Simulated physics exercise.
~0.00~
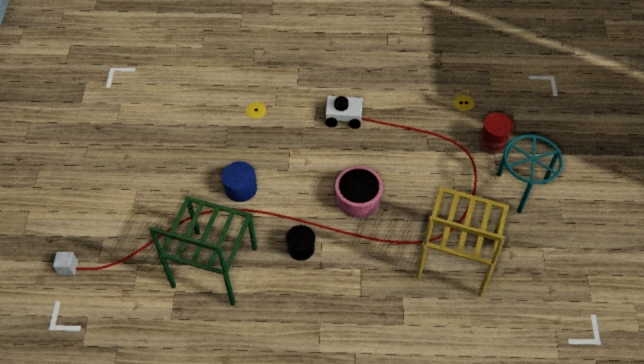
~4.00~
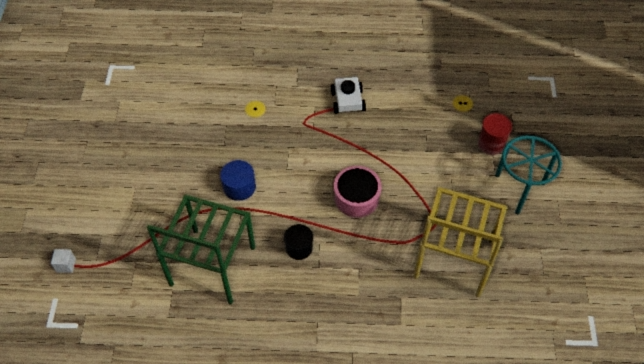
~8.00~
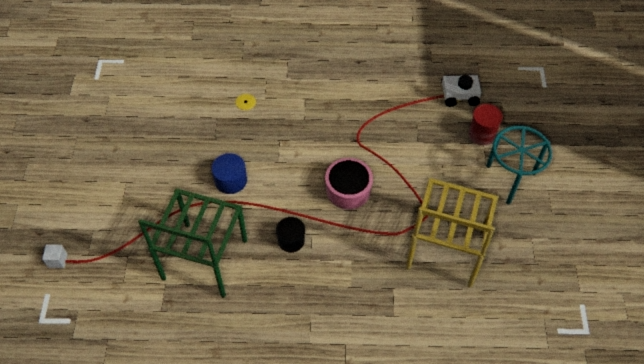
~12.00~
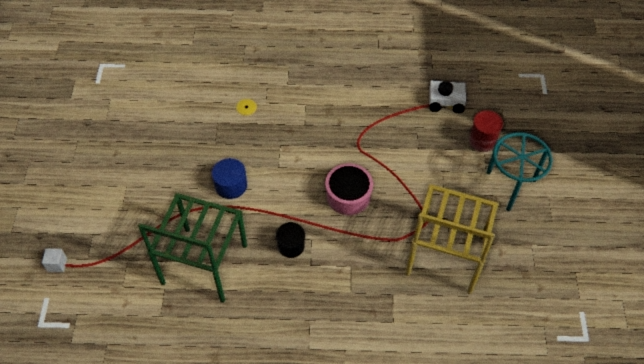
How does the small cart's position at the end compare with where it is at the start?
It starts near the upper middle of the floor, and by the end it is clearly farther right and slightly higher, just above and to the left of the red bin.
